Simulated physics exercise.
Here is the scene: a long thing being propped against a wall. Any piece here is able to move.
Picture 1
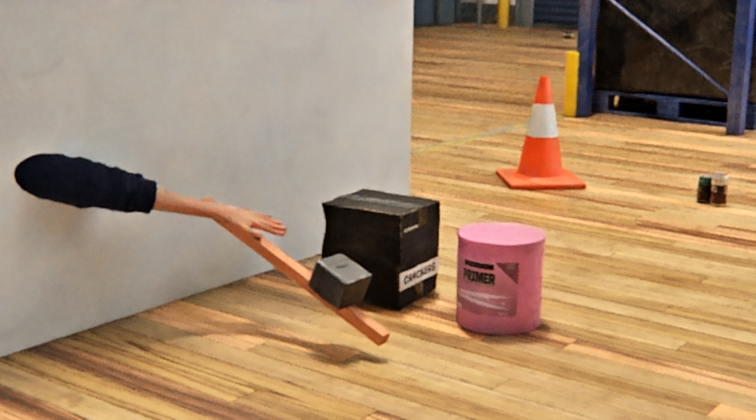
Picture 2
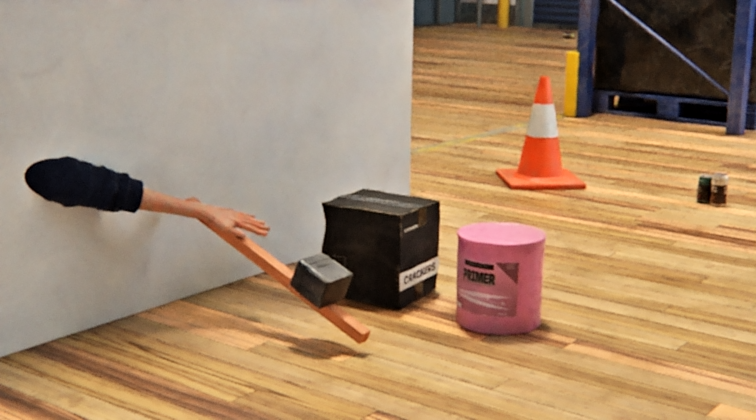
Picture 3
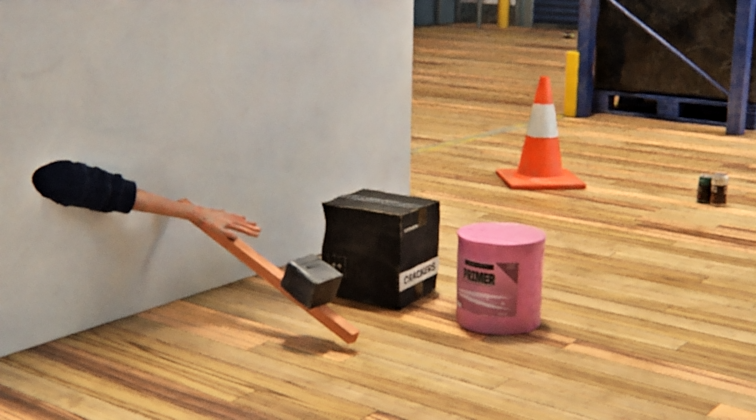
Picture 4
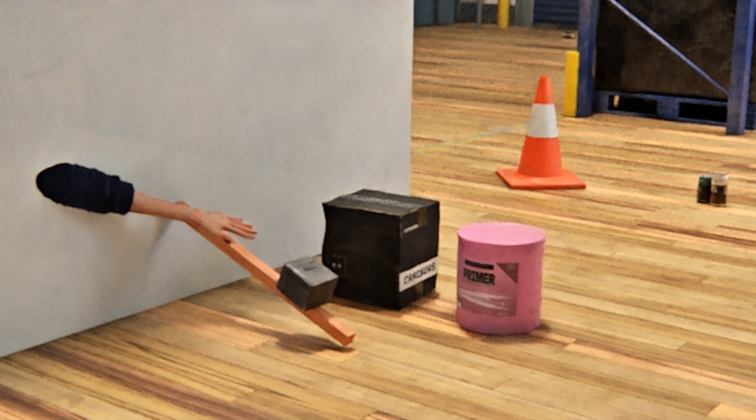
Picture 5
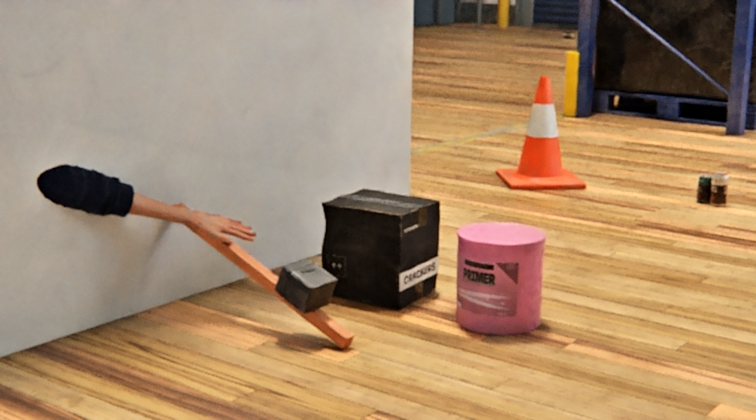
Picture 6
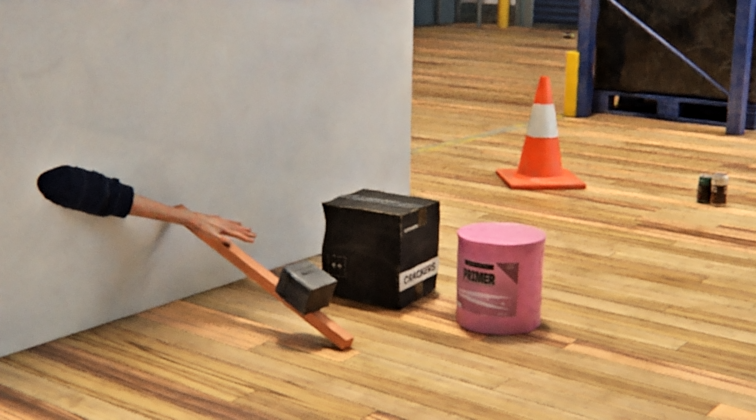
A hand lowers an orange pole carrying a dark box leftward, then holds it slanted.
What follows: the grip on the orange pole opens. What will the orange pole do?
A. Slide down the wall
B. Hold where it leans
(A) Slide down the wall.
Then, 0.30 s past the last view, orange pole sunk by 4° near (260, 282).
Then, 0.50 s past the last view, orange pole sunk by 22° near (264, 317).
Then, 0.70 s past the last view, orange pole sunk by 22° near (264, 320).
Finally, moved from the start, orange pole; the other 2 still in place. Final places as the last picture's camera would see them, orange pole near (264, 319). The pole slips out.
